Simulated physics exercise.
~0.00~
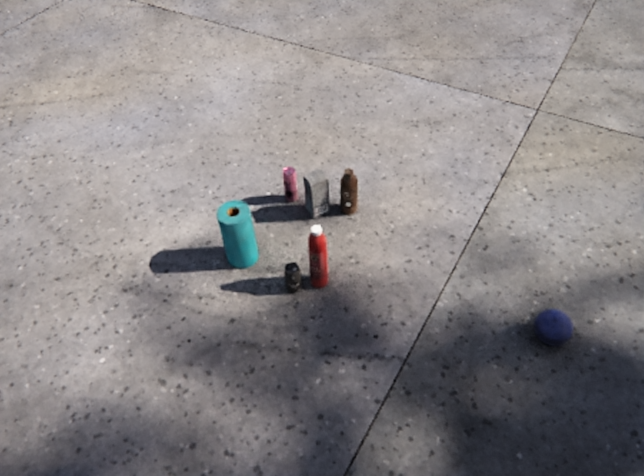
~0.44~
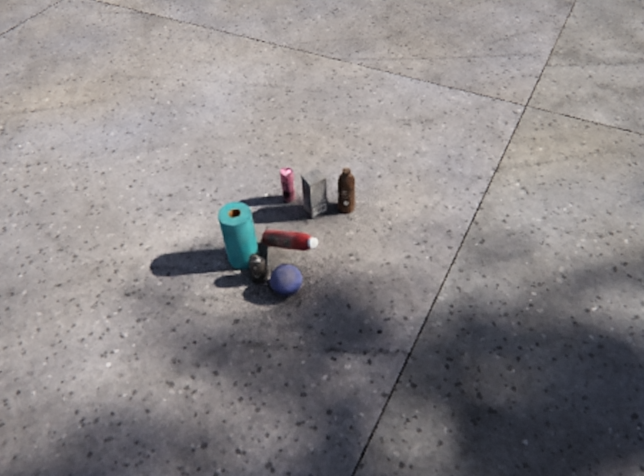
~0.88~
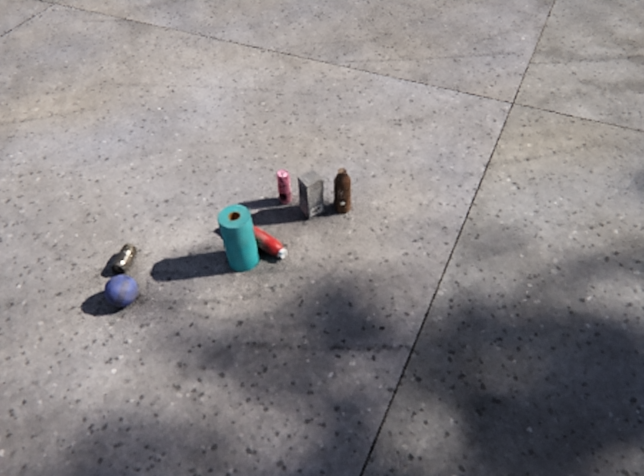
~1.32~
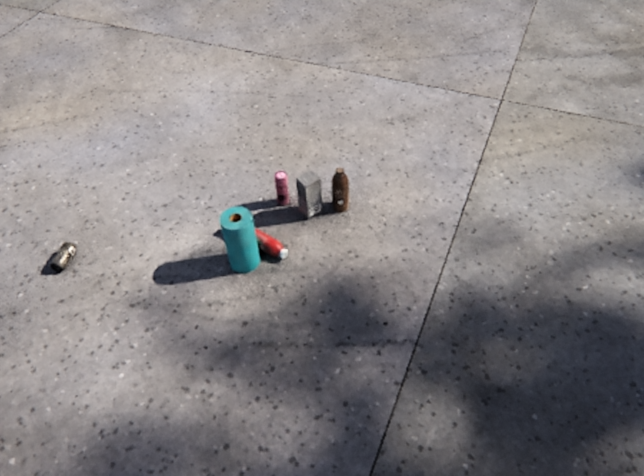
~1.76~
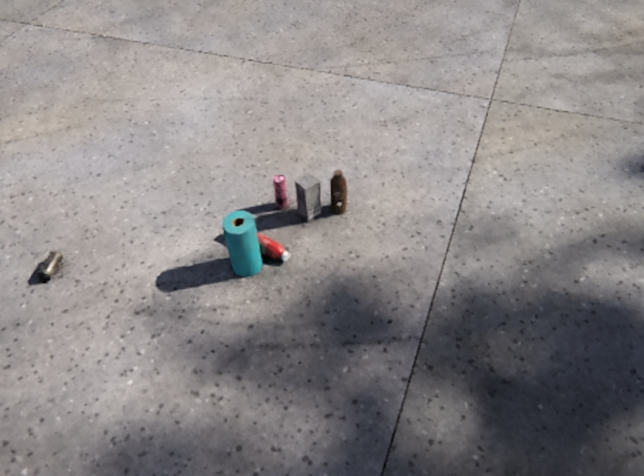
A blue ball rolled in from the right across the concrete floor, knocked over a red bottle and a small black can, and went out of view on the left, leaving the can lying far left while the turquoise roll and three items behind stayed upright.
